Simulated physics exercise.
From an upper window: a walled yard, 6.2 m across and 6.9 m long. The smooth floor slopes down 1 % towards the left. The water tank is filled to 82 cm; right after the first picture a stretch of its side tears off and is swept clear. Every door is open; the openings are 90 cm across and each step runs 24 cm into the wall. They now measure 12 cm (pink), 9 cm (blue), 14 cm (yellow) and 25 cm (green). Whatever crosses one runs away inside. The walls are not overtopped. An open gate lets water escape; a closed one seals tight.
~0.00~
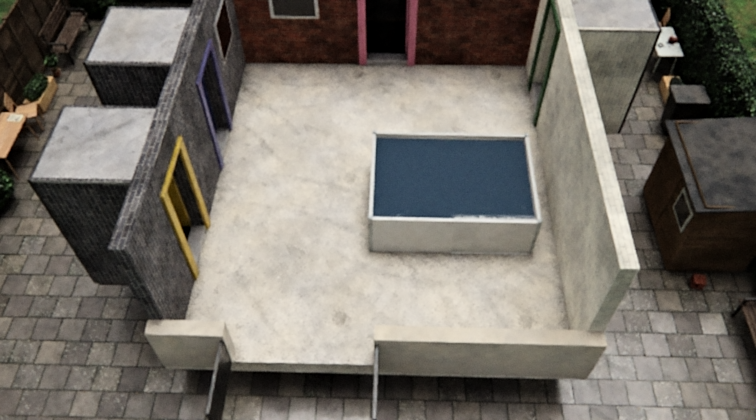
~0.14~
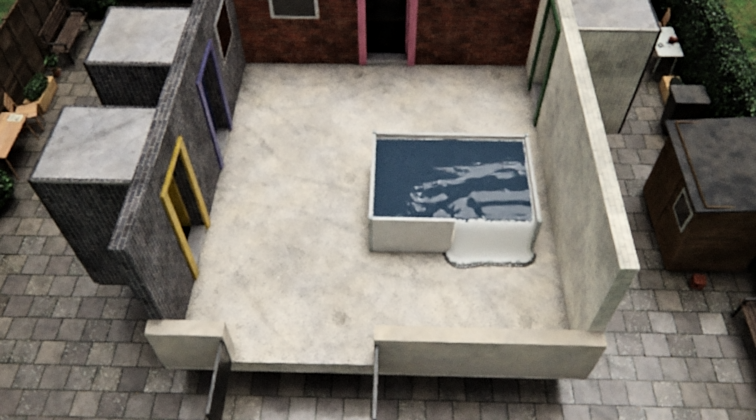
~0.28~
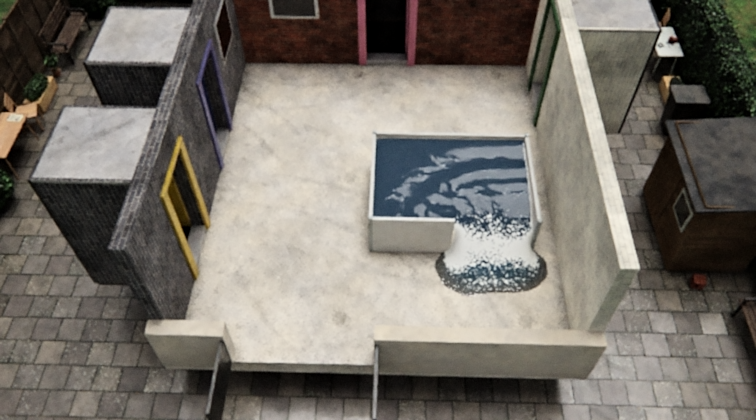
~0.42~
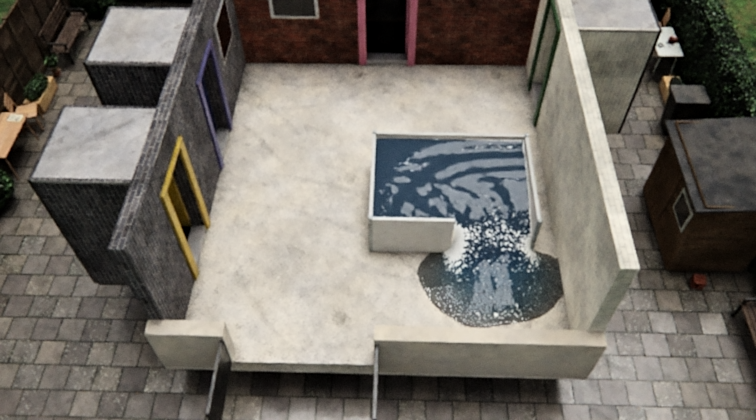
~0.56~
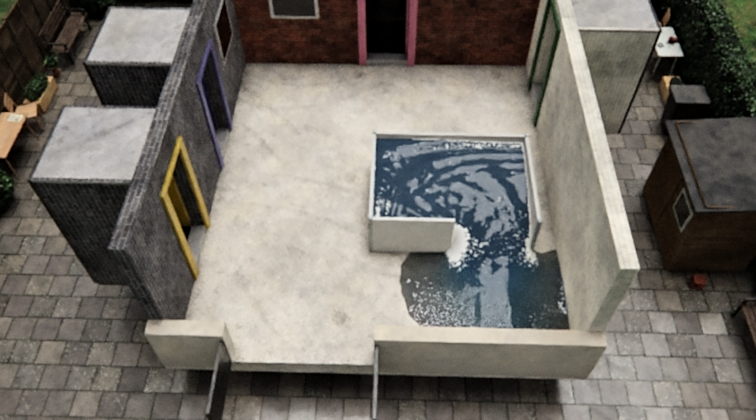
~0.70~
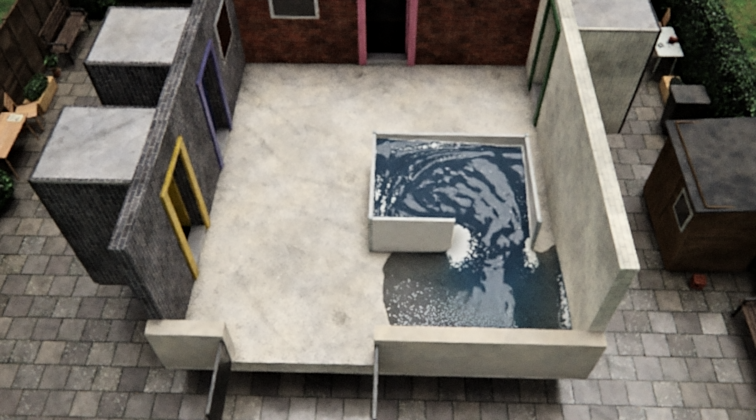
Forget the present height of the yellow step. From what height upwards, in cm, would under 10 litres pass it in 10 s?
It would have to be roughly 24 cm high.
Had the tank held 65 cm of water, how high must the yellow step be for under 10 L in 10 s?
About 18 cm.
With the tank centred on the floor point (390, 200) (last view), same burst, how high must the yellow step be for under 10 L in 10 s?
Then roughly 9.5 cm.
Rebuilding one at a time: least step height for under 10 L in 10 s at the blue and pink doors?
Roughly 7.0 cm at blue and 11.5 cm at pink.
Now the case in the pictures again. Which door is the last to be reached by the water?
It is the pink one.
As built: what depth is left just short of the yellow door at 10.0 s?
Some 12.0 cm.
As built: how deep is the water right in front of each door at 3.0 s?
In cm: Pink 0, blue 0, yellow 16, green 0.
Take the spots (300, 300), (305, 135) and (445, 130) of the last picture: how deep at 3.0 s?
About 8, 0 and 0 cm.
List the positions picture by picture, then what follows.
Still water, 82 cm deep, in the water tank at (452, 178); the yellow door at (189, 215) is dry, in the first frame.
Water pours out at (491, 242) and has run 0.3 m, to (457, 265); about 7 cm deep outside, 82 cm at the back, in the second frame.
Water pours out at (491, 242) and has run 0.8 m, to (462, 289); about 12 cm deep outside, 82 cm at the back, in the third frame.
Water pours out at (491, 243) and has run 1.4 m, to (468, 321); about 10 cm deep outside, 80 cm at the back, in the fourth frame.
Water pours out at (491, 243) and has run 1.9 m, to a hidden place; about 8 cm deep outside, 74 cm at the back, in the fifth frame.
The front is at a hidden place, 2.0 m from the gap at (491, 243); 5.1 m2 of floor is wet, 69 cm left at the back; the yellow door at (189, 215), 5.0 m from the gap, is still 3.4 m from the nearest water, in the sixth frame.
After 1.4 s water covers 15 % of the floor, deepest (70 cm) near (570, 354); it has not reached the yellow door.
After 3.0 s water covers 40 % of the floor, deepest (40 cm) near (520, 322); 16 cm at the yellow door, 0 litres in over its 14 cm step.
After 10.0 s water covers 95 % of the floor, deepest (16 cm) near (234, 115); 12 cm at the yellow door, 121 litres in over its 14 cm step.
At the yellow door as built, the water arrived by 2.8 s and peaked near 28 cm at 3.4 s.
With a step of 21.5 cm, 20 litres would have come in within the 10 s; with 29 cm, 1 litre. So under 10 litres takes about 24 cm.
